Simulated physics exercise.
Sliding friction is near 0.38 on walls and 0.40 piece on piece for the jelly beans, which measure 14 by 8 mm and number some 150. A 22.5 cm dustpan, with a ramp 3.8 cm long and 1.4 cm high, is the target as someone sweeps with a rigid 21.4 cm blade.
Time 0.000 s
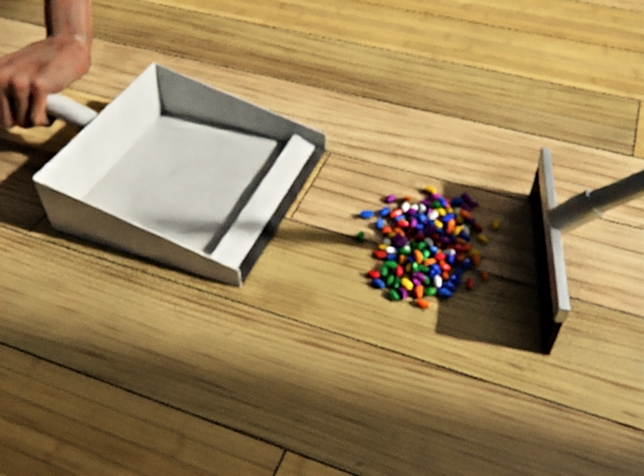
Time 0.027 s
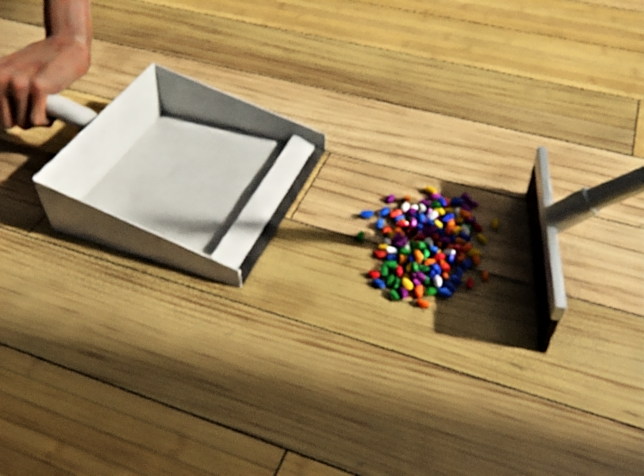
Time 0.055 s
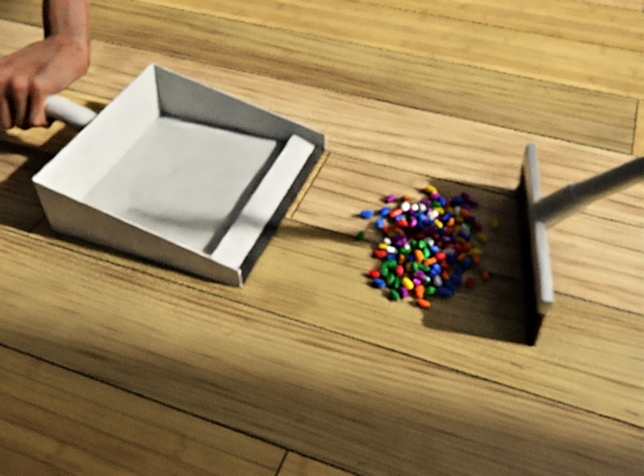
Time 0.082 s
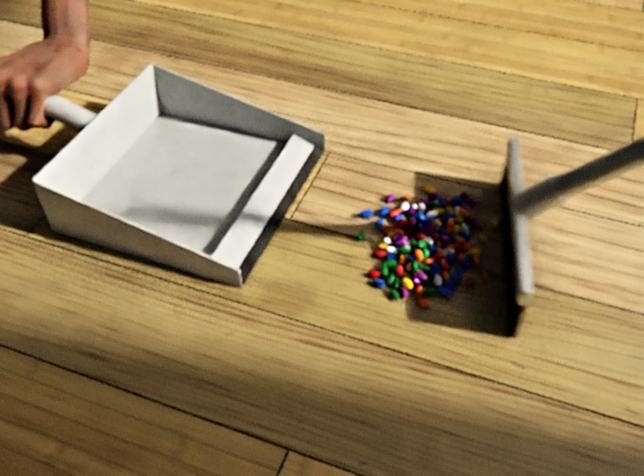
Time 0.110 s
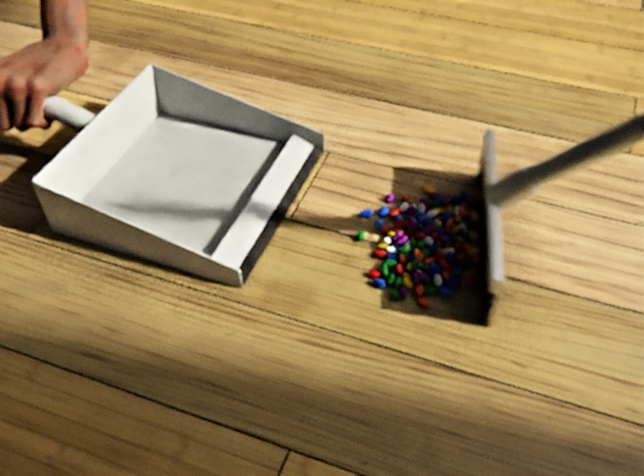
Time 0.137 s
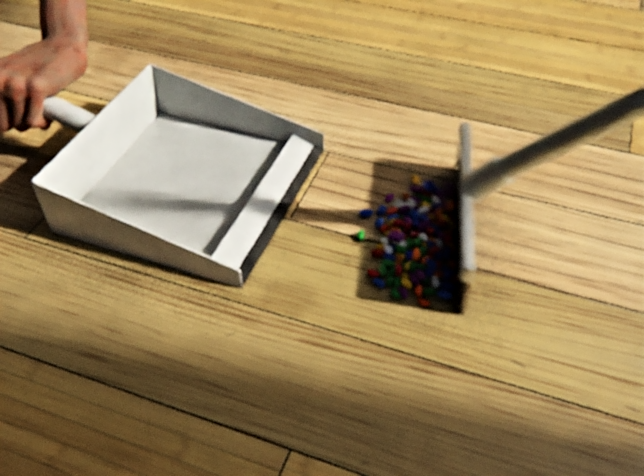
A light wooden plank floor is seen from above at an angle, in a view that stays still. A hand at the upper left holds the handle of a pale grey dustpan, and to its right lie a loose pile of small multicoloured pieces and an upright grey blade on a pole. The blade slides left, slowly then faster, its shadow covering the pile as it presses the nearest pieces together, while the hand and pan stay put.
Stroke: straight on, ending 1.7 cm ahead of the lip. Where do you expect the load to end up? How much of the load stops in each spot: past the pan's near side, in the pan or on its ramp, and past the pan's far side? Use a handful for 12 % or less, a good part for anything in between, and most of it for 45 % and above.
My call is past the pan's near side: A handful; in the pan or on its ramp: A good part; past the pan's far side: A handful.
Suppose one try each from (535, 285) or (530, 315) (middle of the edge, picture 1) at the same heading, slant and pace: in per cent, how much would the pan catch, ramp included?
The two tries give some 30 % and some 35 %.
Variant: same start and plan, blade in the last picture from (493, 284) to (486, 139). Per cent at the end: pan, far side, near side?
The pan gets 15, the far side 5 and the near side 5.
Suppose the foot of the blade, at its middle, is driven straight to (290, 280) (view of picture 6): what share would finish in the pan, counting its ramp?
Roughly 30 percent.
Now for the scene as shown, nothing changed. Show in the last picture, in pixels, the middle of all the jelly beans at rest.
About (292, 214).
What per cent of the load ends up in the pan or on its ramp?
Something like 20 percent.
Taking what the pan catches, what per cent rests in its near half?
About 40 %.
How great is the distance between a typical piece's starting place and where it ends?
It works out to roughly 16 cm.
After 0.22 s, middle of the blade 10 cm from the lip; 0 % over the lip, far side 5 %, near side 0 %.
After 0.28 s, middle of the blade 5 cm from the lip; 0 % over the lip, far side 5 %, near side 0 %.
After 0.48 s, middle of the blade 4 cm from the lip; 25 % over the lip, far side 5 %, near side 5 %.
In the end, at 1.8 s, near side 5 %, pan 20 %, far side 5 %, in front of the lip or behind the blade 65 %.
